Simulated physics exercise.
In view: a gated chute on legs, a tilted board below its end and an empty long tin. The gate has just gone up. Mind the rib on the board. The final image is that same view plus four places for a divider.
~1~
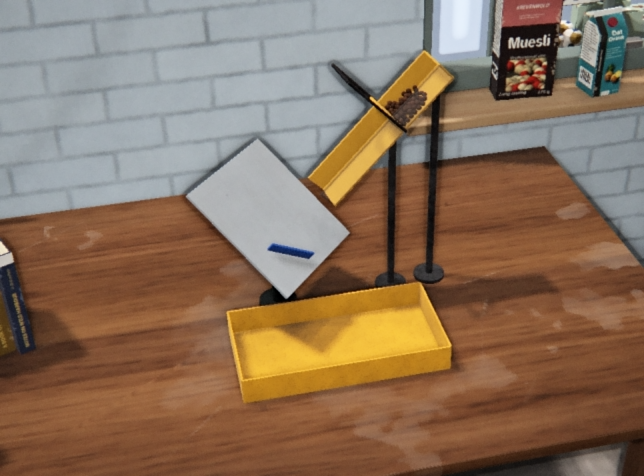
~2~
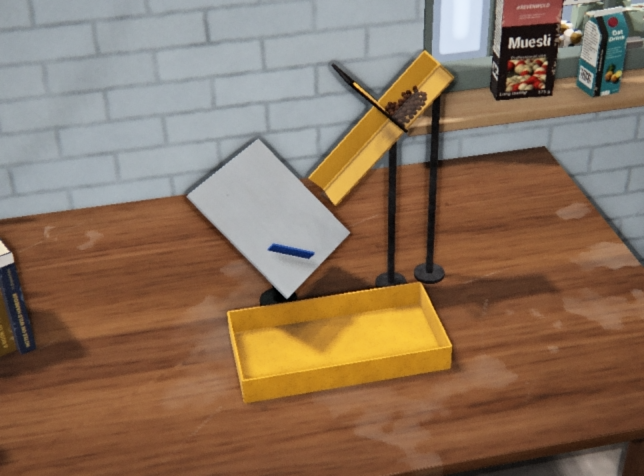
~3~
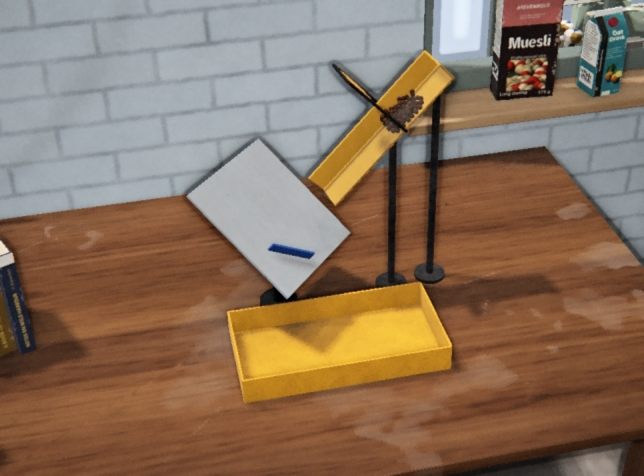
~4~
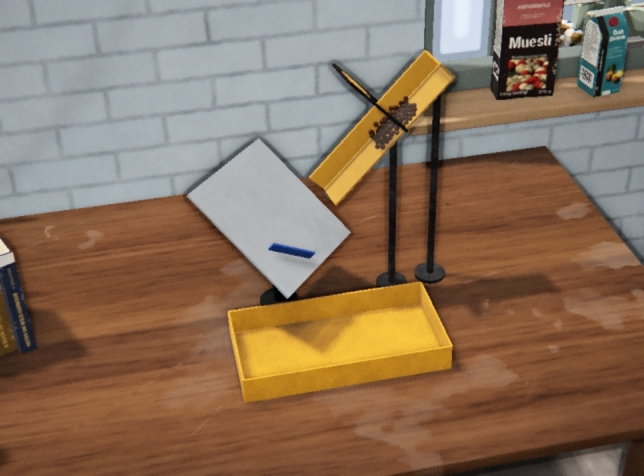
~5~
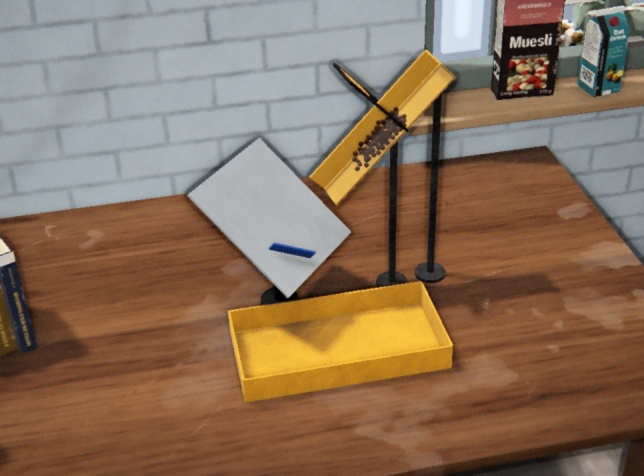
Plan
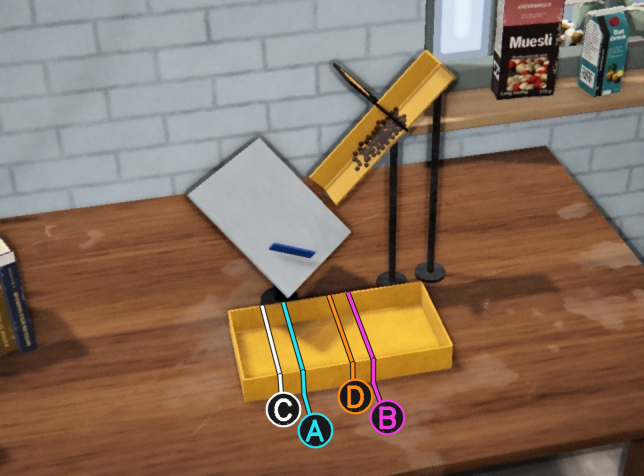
On a wooden table by a white brick wall, small brown pieces sliding down a sloping yellow chute above a tilted grey board.
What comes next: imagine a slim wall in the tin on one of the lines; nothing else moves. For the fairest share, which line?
It is B.
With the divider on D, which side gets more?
Right.
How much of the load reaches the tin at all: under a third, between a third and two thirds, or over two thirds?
About that: Over two thirds.
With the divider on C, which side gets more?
The right side.
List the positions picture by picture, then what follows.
Load behind the gate (403, 107), allspice berries; lip of the chute (329, 197), sloping fairly steeply, in the first picture.
Middle of the board (273, 215), tilted fairly steeply; middle of its low edge (321, 264); of its high edge (225, 166), in the second picture.
Front corners of the tin (243, 381) and (451, 346), empty; front of the load (389, 129), in the third picture.
Middle of the load (392, 126); its front (377, 147), roughly a third of the way to the lip; rib from (274, 244) to (315, 253), in the fourth picture.
Middle of the load (382, 138); its front (357, 169), roughly two thirds of the way to the lip, in the fifth picture.
On the marked copy, line A crosses the front rim at (302, 370); line B crosses the front rim at (373, 359); line C crosses the front rim at (279, 374); line D crosses the front rim at (352, 362).
With A, of what is caught, just a few on the left of the divider, almost all on the right.
With B, of what is caught, roughly half on the left of the divider, roughly half on the right.
With C, of what is caught, just a few on the left of the divider, almost all on the right.
With D, of what is caught, about a tenth on the left of the divider, almost all on the right.
